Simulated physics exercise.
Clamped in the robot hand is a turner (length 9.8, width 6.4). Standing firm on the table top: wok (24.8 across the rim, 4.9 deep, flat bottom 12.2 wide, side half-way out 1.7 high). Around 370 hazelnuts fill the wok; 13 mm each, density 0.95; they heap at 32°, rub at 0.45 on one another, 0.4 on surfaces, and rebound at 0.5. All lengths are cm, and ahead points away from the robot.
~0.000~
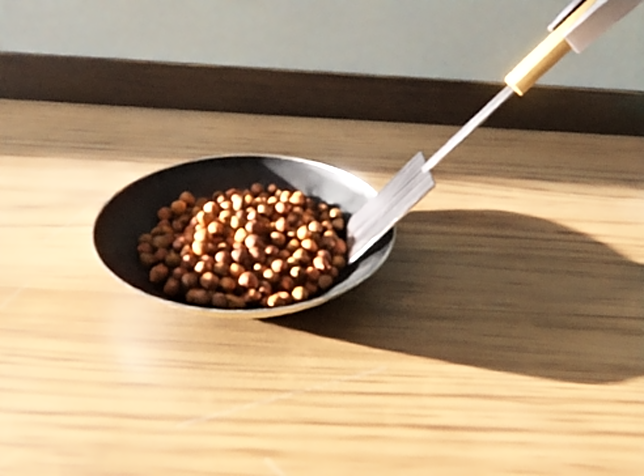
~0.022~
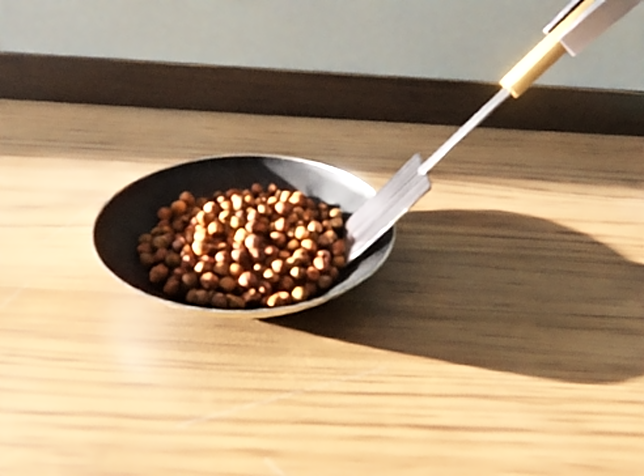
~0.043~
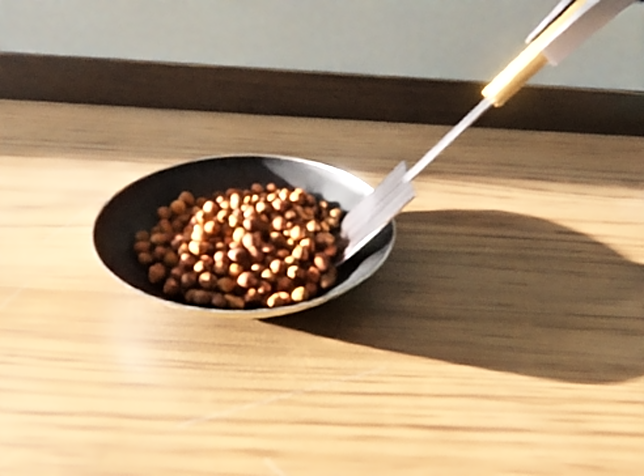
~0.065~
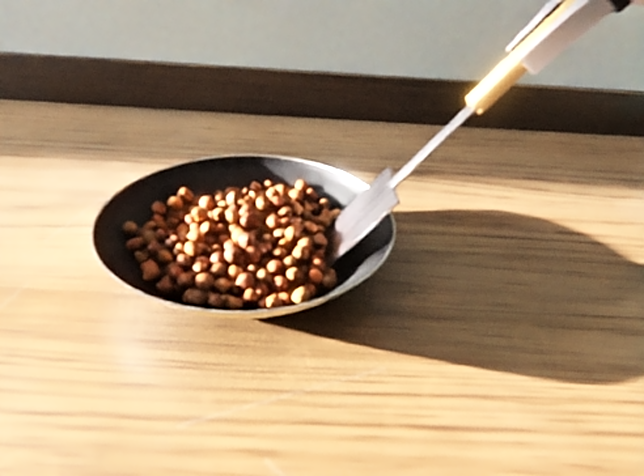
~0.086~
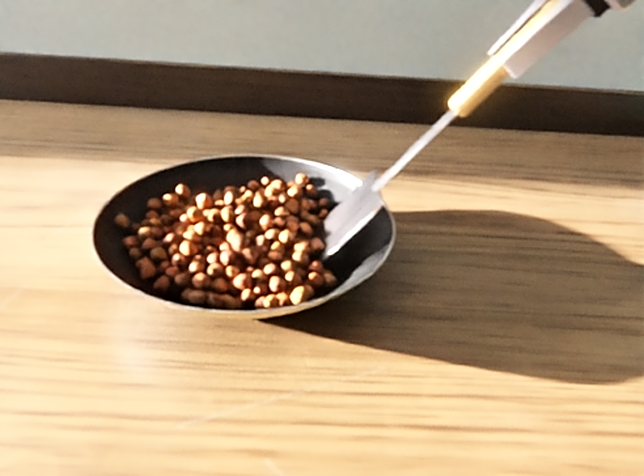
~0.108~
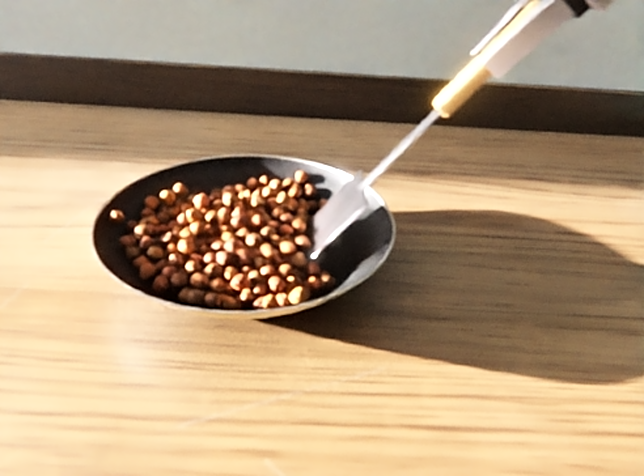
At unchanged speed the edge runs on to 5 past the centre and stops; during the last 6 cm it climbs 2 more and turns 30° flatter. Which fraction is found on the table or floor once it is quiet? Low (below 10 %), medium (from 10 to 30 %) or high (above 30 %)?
Share on the table or floor: Low (below 10 %).
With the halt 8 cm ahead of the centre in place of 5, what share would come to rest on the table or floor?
In that case some 15 per cent.
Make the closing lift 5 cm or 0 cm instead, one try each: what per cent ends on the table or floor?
About 0 and 0 per cent.
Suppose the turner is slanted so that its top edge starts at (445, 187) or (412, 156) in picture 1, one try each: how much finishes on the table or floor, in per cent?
About 0 and 0 per cent.
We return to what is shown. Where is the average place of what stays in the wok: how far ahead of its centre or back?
About 3.5 cm ahead.
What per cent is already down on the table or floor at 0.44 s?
About 0 per cent.
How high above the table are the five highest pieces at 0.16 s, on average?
Roughly 5 cm.
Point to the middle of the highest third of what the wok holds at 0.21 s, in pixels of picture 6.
Around (192, 223).
After 0.16 s, sloping 51°, highest piece 5 above the table; 368 in the wok.
After 0.21 s, sloping 36°, highest piece 7 above the table; 368 in the wok.
After 0.44 s, sloping 23°, highest piece 6 above the table; 363 in the wok, 4 on the table or floor, 1 on the blade or in flight.
After 1.49 s, sloping 23°, highest piece 6 above the table; 363 in the wok, 5 on the table or floor.
At rest, 363 in the wok, 5 on the table or floor. That is 1 % on the table or floor.
